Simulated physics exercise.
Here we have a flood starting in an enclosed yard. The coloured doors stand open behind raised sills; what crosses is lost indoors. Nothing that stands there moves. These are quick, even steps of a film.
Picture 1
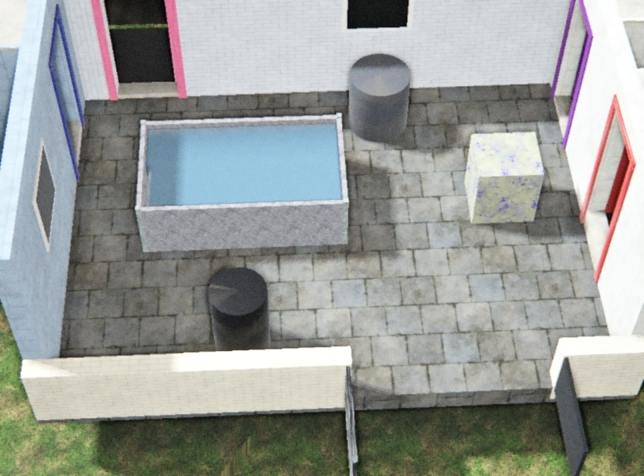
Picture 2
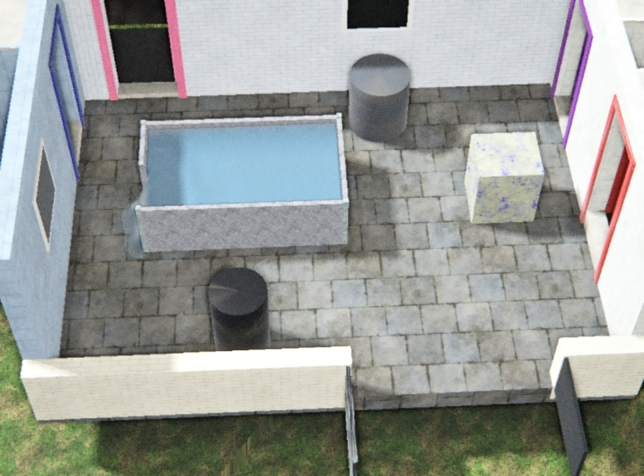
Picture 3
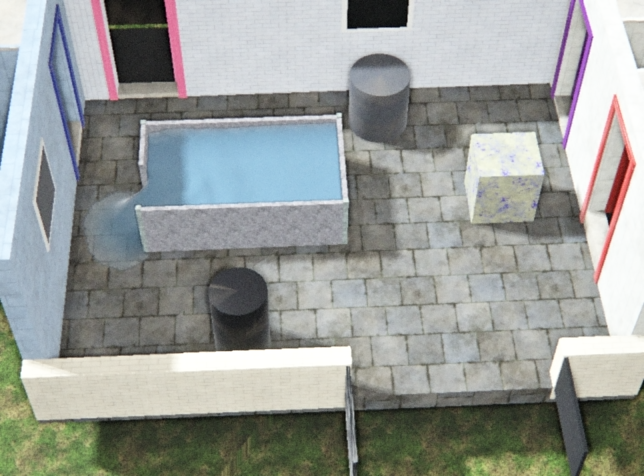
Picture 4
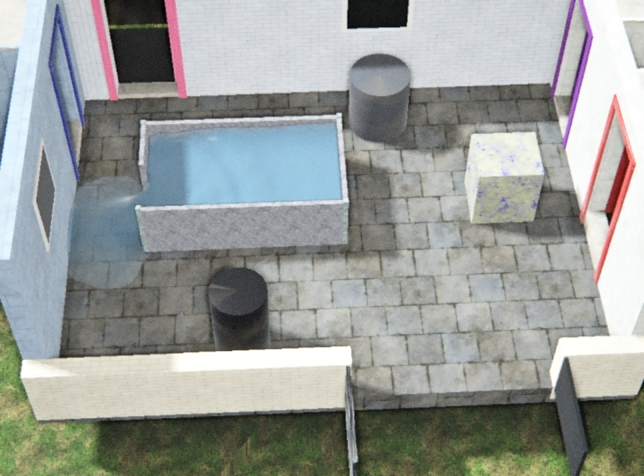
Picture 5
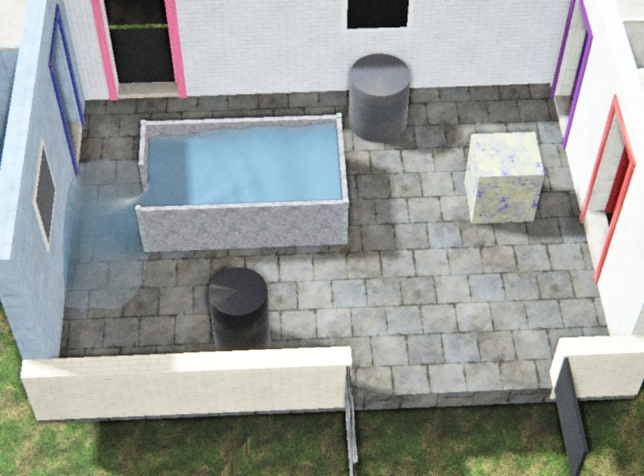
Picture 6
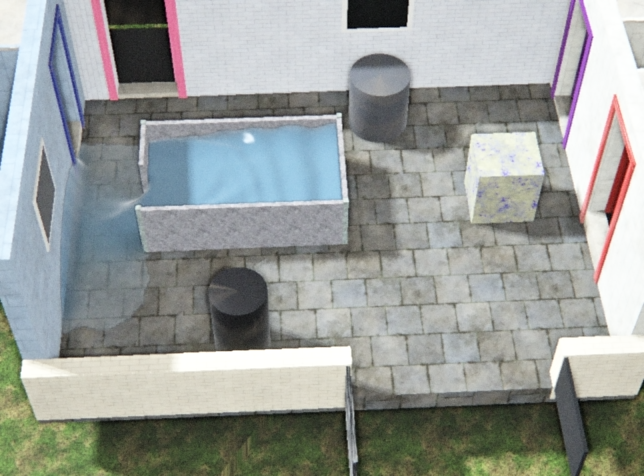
Walled paved yard with a raised tank of water pouring through a gap on its left side and spreading across the paving.
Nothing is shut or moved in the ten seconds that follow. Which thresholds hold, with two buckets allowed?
One by one: The red door admits no more than that; the pink door lets in a lot; the blue door admits no more than that; the purple door admits no more than that.
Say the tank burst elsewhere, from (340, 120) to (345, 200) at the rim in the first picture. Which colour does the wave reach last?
That is the door marked blue.
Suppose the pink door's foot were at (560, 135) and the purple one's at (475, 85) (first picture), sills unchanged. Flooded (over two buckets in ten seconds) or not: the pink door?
The pink door is under.
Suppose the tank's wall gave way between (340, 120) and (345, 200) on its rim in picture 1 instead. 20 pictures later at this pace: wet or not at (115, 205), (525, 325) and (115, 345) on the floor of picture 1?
As listed: Clear, under water, not flooded.
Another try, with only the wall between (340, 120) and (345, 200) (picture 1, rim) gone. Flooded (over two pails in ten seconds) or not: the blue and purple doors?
One by one: The blue one takes less, the purple one lets more in.
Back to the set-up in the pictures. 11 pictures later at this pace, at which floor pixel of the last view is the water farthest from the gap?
I would point to (336, 380).
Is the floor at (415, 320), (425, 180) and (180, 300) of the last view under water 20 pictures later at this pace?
In that order: Covered, no water, wet.
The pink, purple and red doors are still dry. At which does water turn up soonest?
I say the door marked pink.
A moment on, water covers 15 % of the floor; the red door not reached, the pink door wet at the sill, nothing in, the blue door wet at the sill, nothing in, the purple door not reached.
Next, water covers 25 % of the floor; the red door not reached, the pink door over two buckets in, the blue door wet at the sill, nothing in, the purple door not reached.
Then, water covers 55 % of the floor; the red door not reached, the pink door far over two buckets in, the blue door under two buckets in, the purple door not reached.
Later, water covers 90 % of the floor; the red door wet at the sill, nothing in, the pink door far over two buckets in, the blue door under two buckets in, the purple door wet at the sill, nothing in.
In the end, water covers 95 % of the floor; the red door wet at the sill, nothing in, the pink door far over two buckets in, the blue door under two buckets in, the purple door wet at the sill, nothing in.
